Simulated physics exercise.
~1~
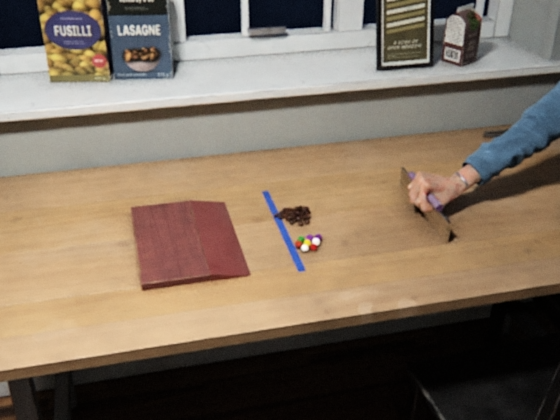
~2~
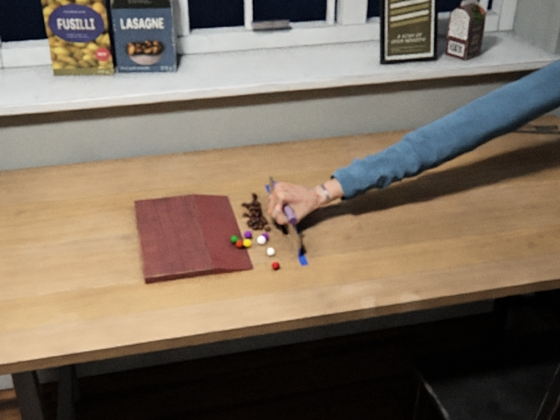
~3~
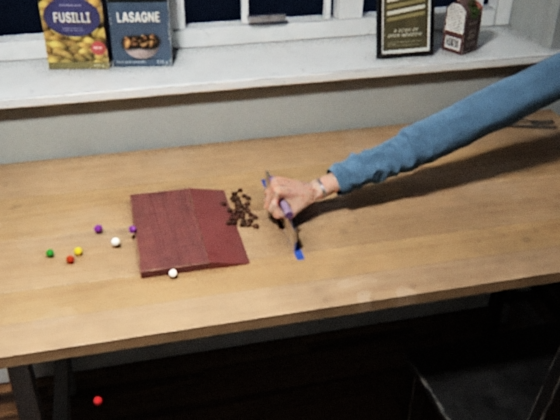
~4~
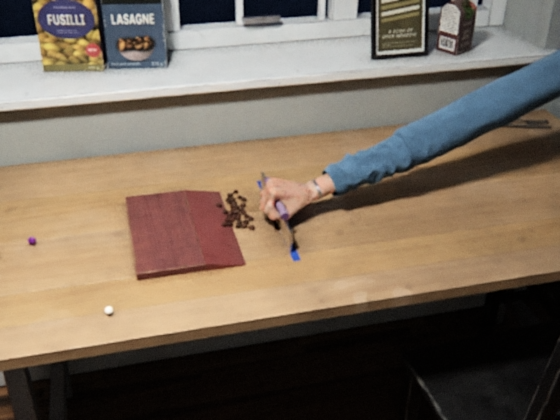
To begin with, a hand in a blue sleeve holds a scraper at the right of a wooden table, where brown bits and colourful little balls lie beside blue tape, near a dark red slab. The hand sweeps the scraper left, pushing both batches toward the slab, and halts at the tape. The colourful balls scatter onward, most passing beyond the slab and spreading across the table's left side, with a red one dropping below the edge. The brown bits bunch up by the slab's near edge. Finally, only two balls remain visible on the left, while the brown bits stay mostly short of the slope.
